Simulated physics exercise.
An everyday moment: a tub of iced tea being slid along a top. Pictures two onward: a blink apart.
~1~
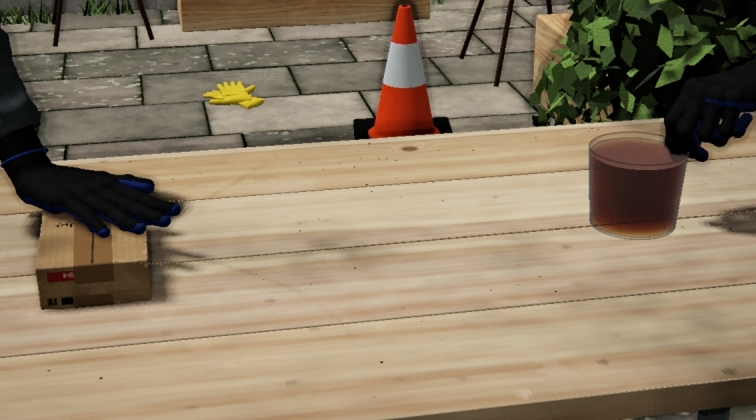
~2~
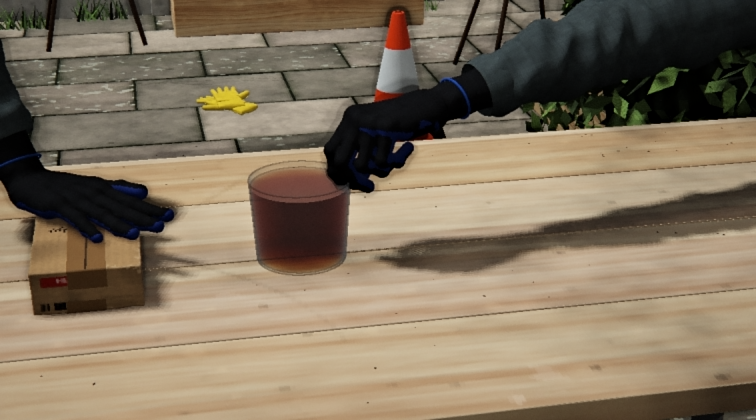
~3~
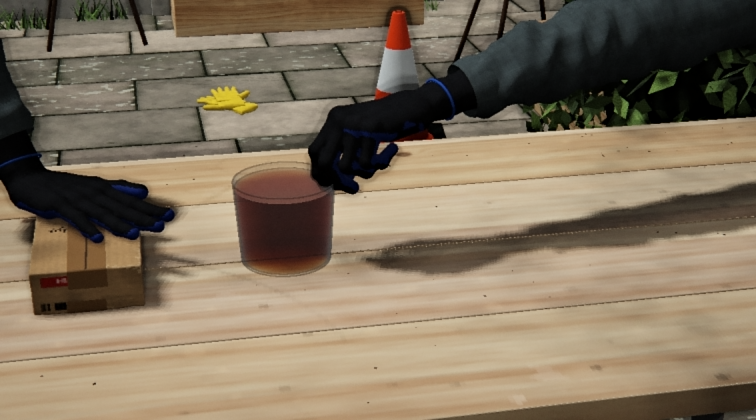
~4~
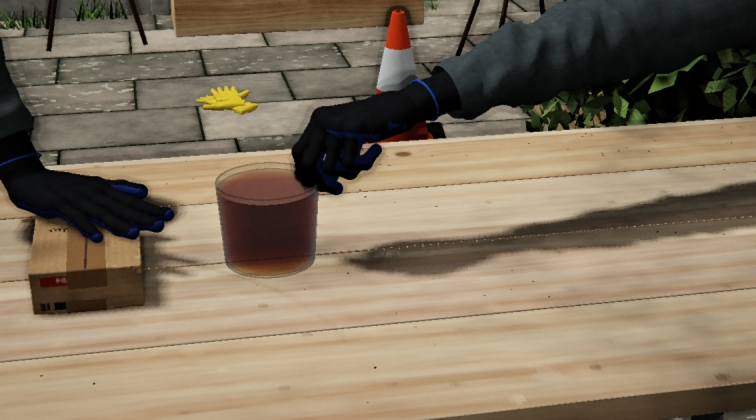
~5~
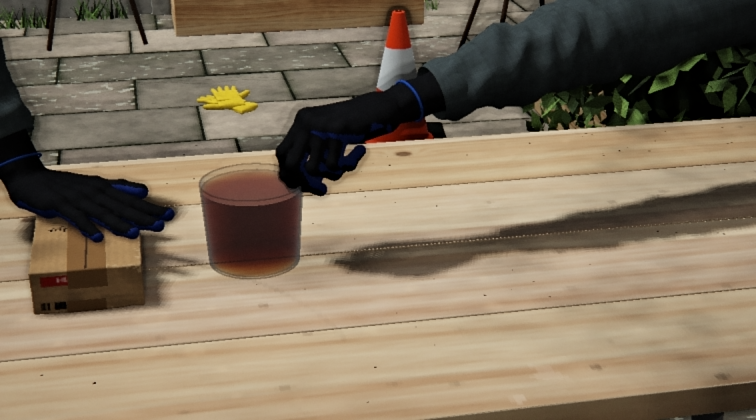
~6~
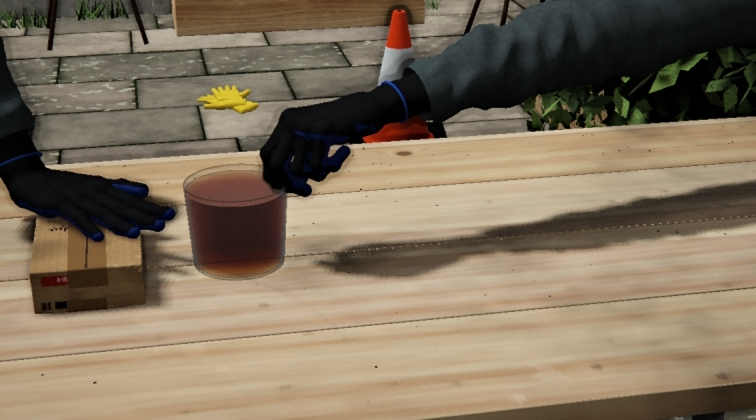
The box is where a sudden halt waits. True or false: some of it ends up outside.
True.
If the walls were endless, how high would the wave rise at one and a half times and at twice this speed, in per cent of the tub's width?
In order, 25 % and 35 %.
Shortly, the tub meets the box.
Then, the iced tea surges up the wall; it has lost some.
At the finish, the tub stands at the box; it has lost some.
